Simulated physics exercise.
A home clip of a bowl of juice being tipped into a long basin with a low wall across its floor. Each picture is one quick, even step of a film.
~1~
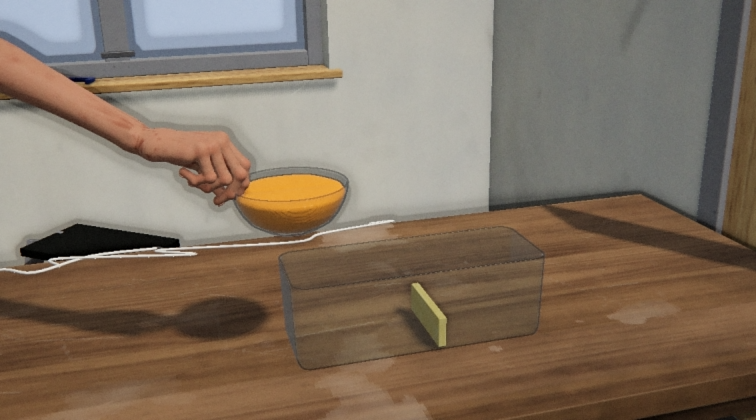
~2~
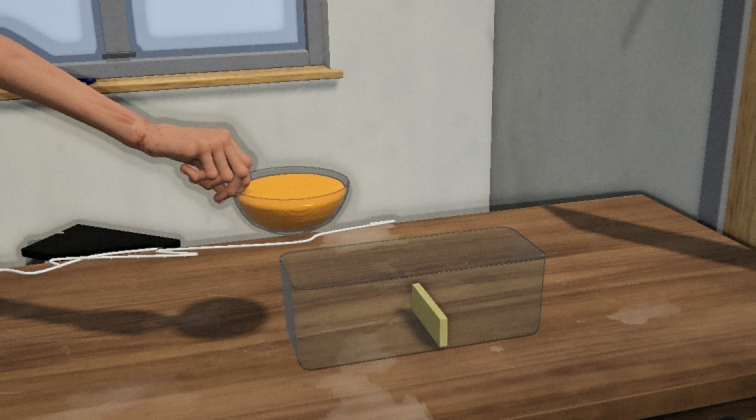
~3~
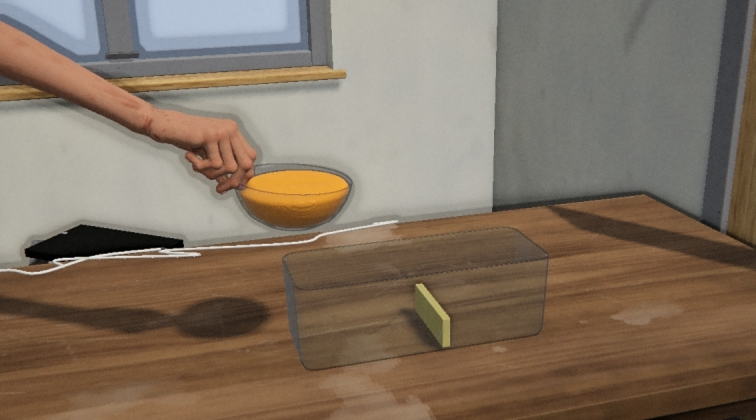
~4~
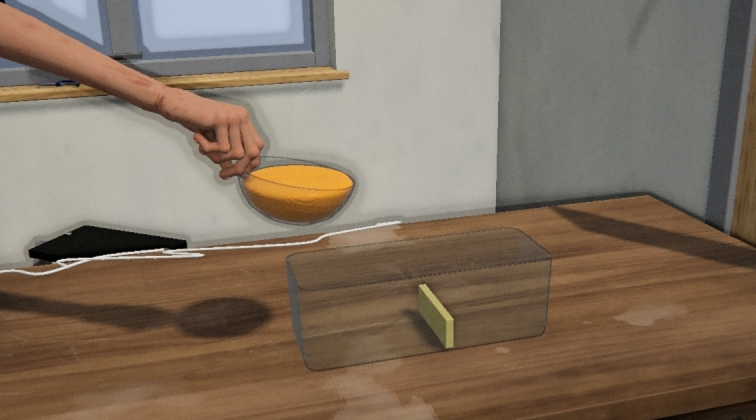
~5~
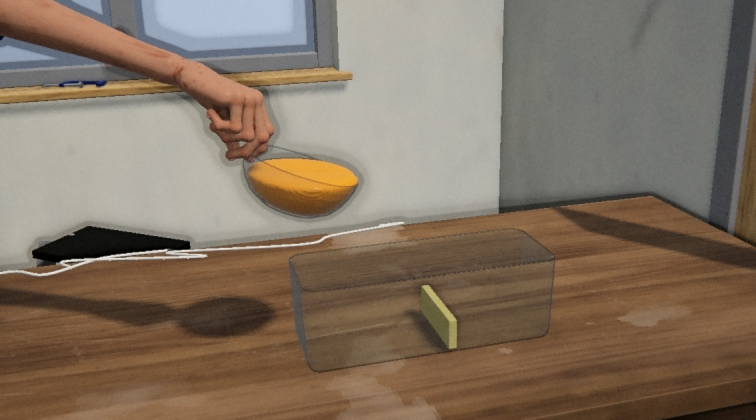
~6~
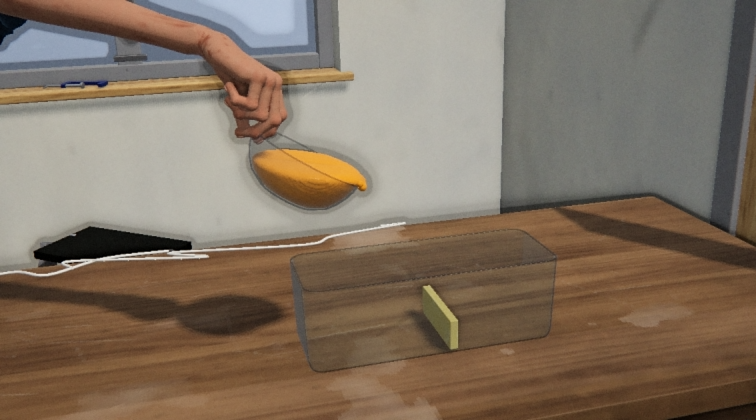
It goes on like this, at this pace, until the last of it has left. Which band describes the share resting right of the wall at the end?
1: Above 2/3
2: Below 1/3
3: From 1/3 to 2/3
From 1/3 to 2/3 (3).
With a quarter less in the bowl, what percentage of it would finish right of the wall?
Around 55 percent, more or less.
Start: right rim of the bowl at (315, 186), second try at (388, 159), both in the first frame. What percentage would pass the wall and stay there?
First try: 10 percent; second try: 70 percent.
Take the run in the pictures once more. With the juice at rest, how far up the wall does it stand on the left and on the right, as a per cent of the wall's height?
Left 20 per cent, right 40.
A moment on, the bowl is tipped on its side and 18 per cent is still to pour, 13 is left of the wall and 0 right of it.
Next, the bowl is tipped on its side and 0 per cent is still to pour, 26 is left of the wall and 68 right of it.
Then the bowl is tipped on its side and 0 per cent is still to pour, 30 is left of the wall and 54 right of it.
Later the bowl is tipped on its side and 0 per cent is still to pour, 37 is left of the wall and 59 right of it.
In the end 38 per cent lies left of the wall, 59 right of it and 3 outside.
